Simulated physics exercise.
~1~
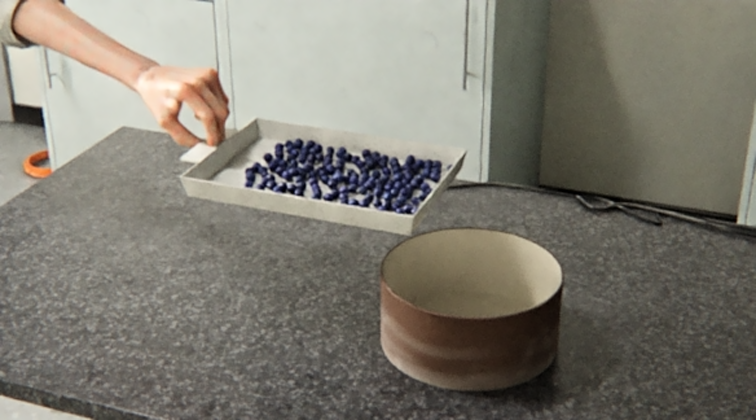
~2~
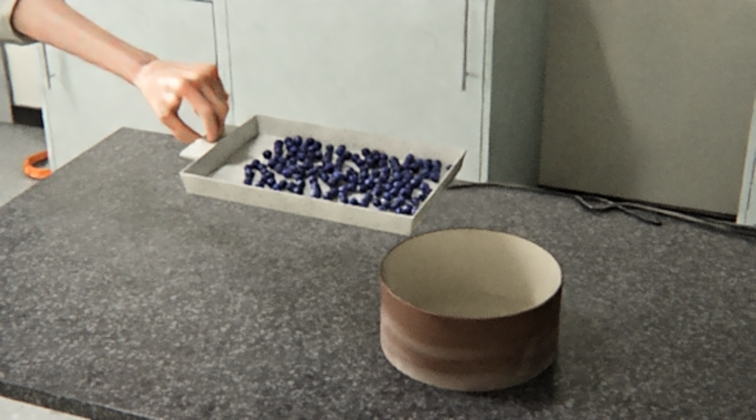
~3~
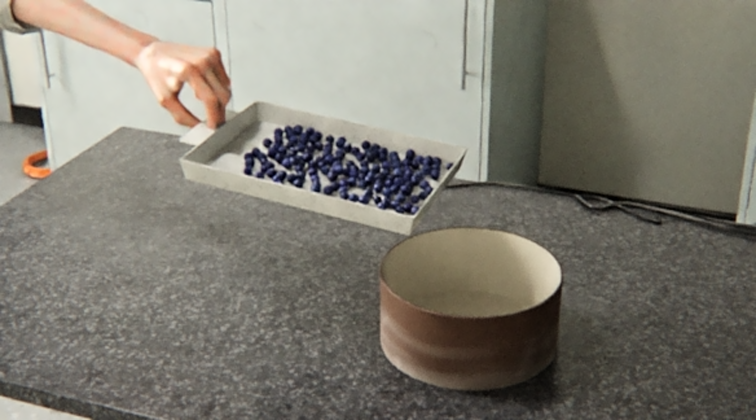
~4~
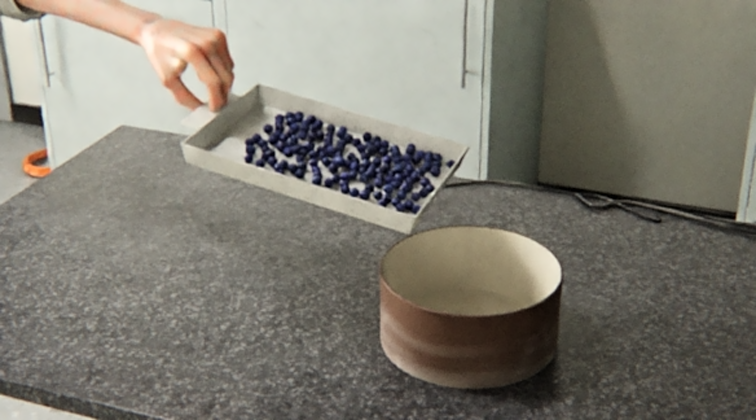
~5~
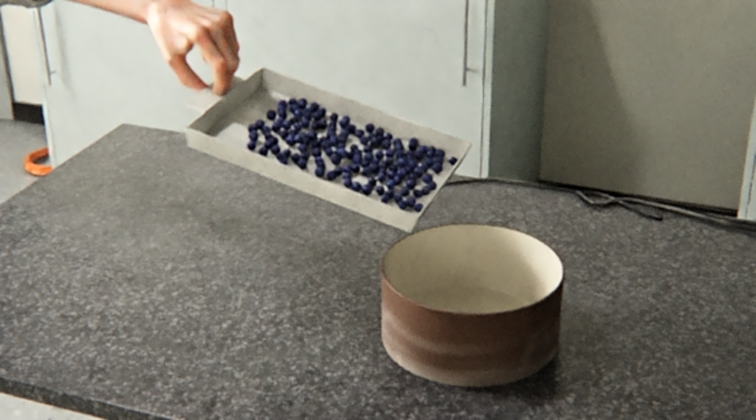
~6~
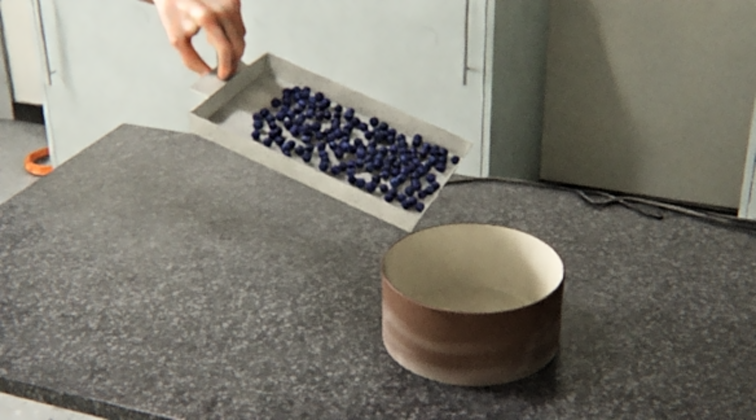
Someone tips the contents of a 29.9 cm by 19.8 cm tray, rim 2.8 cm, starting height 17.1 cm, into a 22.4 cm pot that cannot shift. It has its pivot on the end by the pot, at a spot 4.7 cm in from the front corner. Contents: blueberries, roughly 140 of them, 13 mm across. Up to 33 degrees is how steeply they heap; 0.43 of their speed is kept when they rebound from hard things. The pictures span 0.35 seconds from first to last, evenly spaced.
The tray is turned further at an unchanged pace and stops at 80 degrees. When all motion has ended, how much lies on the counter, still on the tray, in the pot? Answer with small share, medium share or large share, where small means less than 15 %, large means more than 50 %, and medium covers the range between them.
Counter - small share; left on the tray - large share; pot - small share.
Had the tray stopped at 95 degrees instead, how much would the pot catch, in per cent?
Roughly 95 percent.
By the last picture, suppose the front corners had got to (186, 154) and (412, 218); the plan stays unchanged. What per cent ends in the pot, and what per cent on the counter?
You'd end with pot at 0 and counter at 0.
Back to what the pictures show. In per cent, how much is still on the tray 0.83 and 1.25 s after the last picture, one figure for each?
The figures go 100 and then 100.
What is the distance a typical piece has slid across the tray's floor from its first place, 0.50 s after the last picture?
About 7 cm.
Then, 0.50 s after the last picture, tilt 47 degrees; the tray holds 100 %, the pot 0 %.
Then, 0.83 s after the last picture, tilt 67 degrees; the tray holds 100 %, the pot 0 %.
Then, 1.25 s after the last picture, tilt 80 degrees; the tray holds 100 %, the pot 0 %.
In the end, counter 0 %, tray 100 %, pot 0 %.
